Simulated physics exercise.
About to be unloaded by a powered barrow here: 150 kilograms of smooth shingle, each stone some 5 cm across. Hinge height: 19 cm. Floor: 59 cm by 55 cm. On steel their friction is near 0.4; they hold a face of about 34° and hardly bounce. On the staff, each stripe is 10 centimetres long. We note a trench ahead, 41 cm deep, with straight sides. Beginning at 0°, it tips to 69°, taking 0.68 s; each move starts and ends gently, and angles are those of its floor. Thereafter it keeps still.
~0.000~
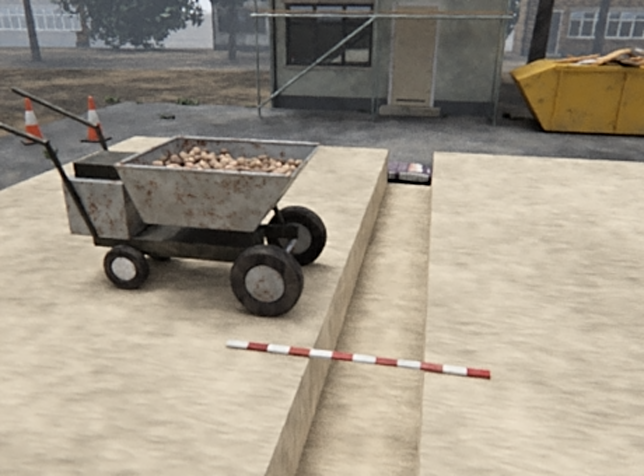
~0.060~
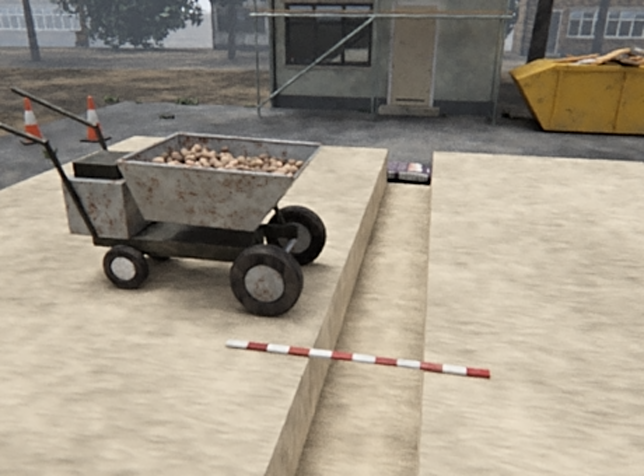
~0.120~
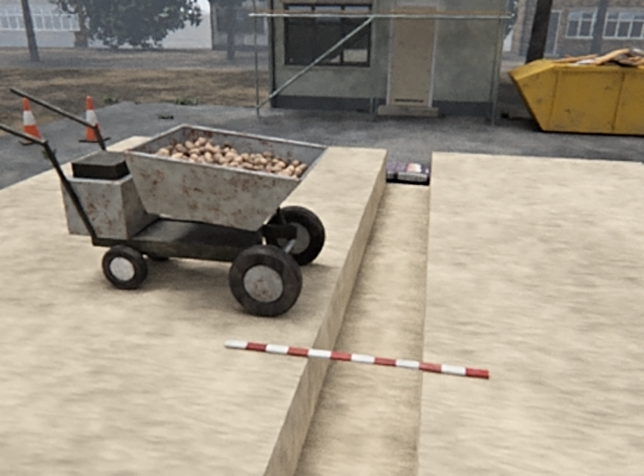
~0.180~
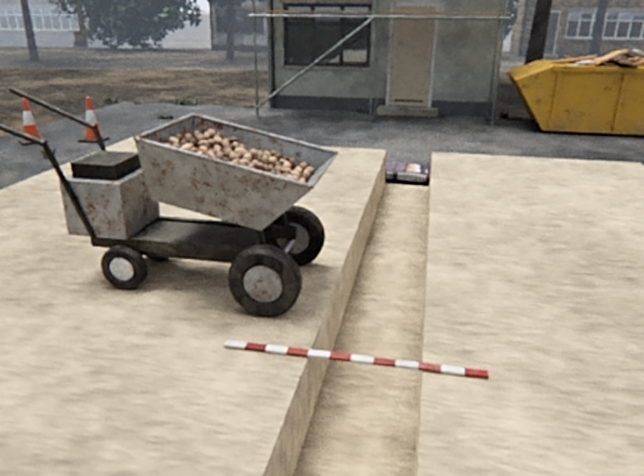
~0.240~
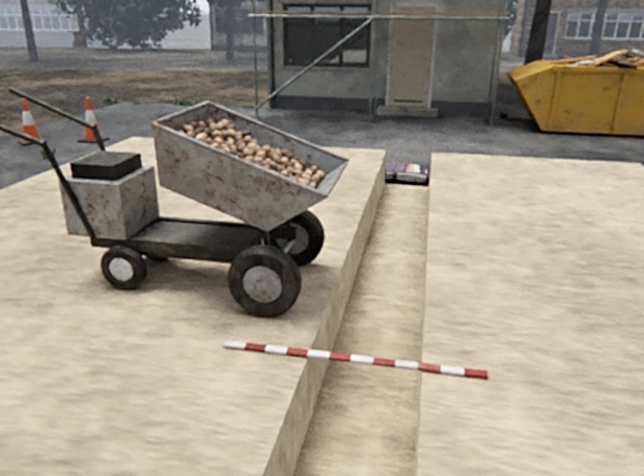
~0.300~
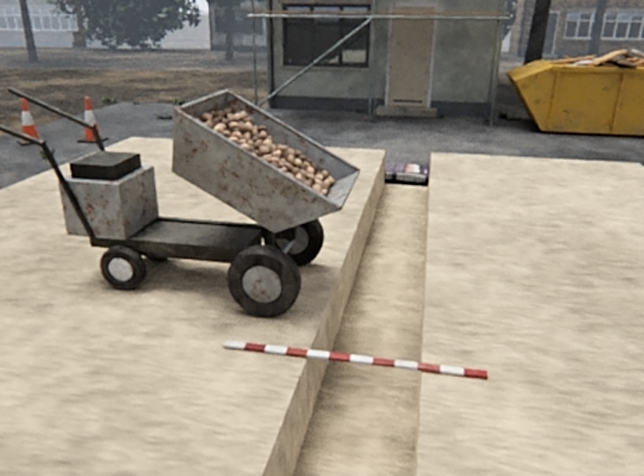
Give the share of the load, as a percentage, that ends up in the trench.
41 %.
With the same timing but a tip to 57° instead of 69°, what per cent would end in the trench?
Some 35 in a hundred, I'd say.
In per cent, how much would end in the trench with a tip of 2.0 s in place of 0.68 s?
Roughly 70 per cent.
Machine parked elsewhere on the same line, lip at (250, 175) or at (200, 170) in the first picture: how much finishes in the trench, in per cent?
80 % and 95 %.
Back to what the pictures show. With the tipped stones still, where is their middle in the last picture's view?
I'd point somewhere around (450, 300).
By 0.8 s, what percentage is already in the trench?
I'd say near 15 per cent at that time.
After 0.5 s the floor is at 58°; 100 % in the tray; the foremost stones are at (364, 237).
After 0.8 s the floor is at 69°; 75 % in the tray, 16 % in the trench, 9 % past the trench; the foremost stones are at (449, 292).
After 1.1 s the floor is at 69°; 21 % in the tray, 21 % in the trench, 58 % past the trench; the foremost stones are at (609, 314).
After 3.1 s the floor is at 69°; 0 % in the tray, 41 % in the trench, 59 % past the trench; the foremost stones are past the picture's edge.
